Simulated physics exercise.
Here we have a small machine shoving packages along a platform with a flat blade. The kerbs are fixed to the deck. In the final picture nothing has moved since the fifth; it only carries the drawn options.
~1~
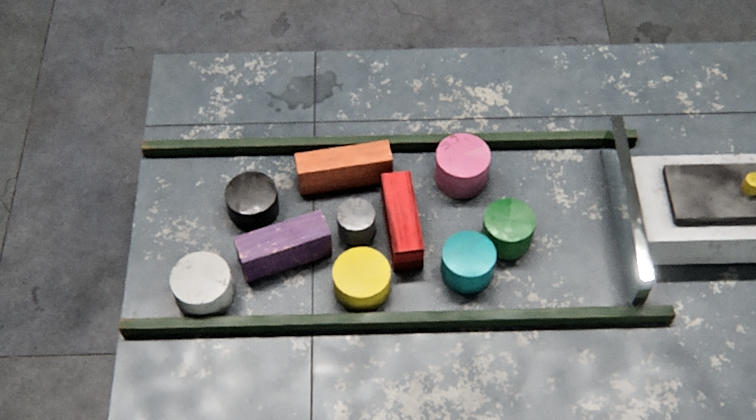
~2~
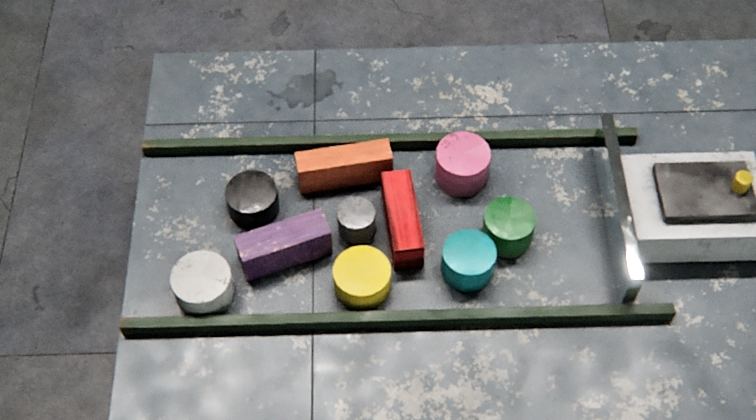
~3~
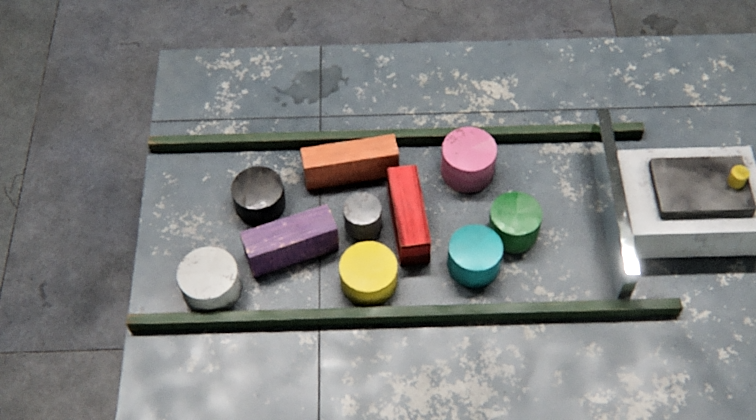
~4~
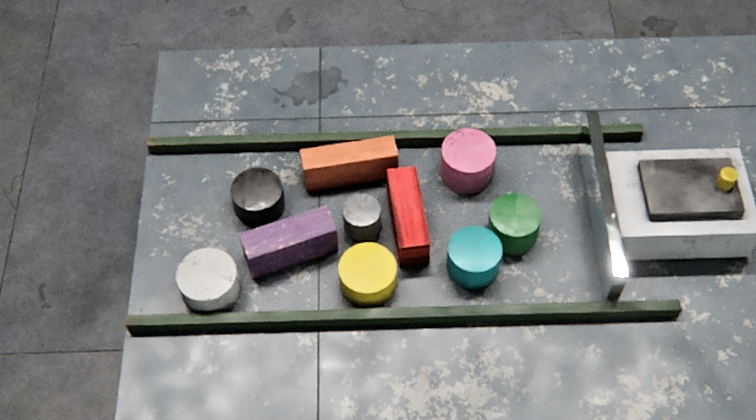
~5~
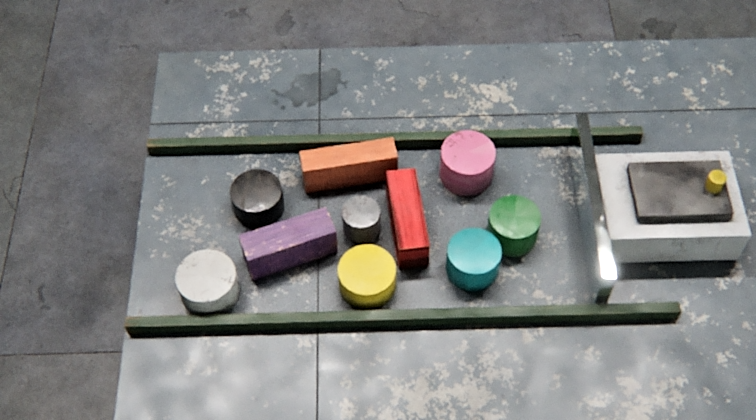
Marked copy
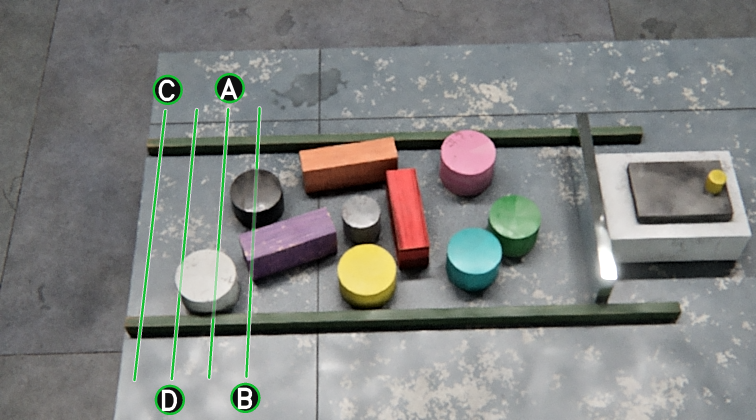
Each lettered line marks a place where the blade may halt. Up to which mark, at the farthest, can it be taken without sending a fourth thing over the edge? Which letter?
At B, and not beyond.
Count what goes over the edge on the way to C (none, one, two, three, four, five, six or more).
In all, six or more.
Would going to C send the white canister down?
By then, yes.
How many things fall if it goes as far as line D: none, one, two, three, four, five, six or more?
Six or more.
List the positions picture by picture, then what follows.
The first picture shows robot (709, 192); red stick (402, 221); black canister (253, 201).
The second picture shows robot (698, 190); pink canister (462, 165).
The third picture shows robot (695, 185); purple bar (290, 240).
The fourth picture shows robot (683, 187); orange bar (350, 163).
The fifth picture shows robot (672, 190); turquoise canister (474, 259); yellow canister (368, 277); red stick (407, 218).
On the marked copy, A at (219, 232); B at (254, 231); C at (151, 234); D at (185, 233).
With B. Early on, robot (549, 193); yellow canister (363, 279); pink canister (433, 164).
Further on, robot (427, 196); white canister (137, 289); purple bar (191, 232).
At the end, robot (331, 199); purple bar over the edge; black canister over the edge; three fallen.
As for the rest, A drops five; C drops ten; D drops seven.
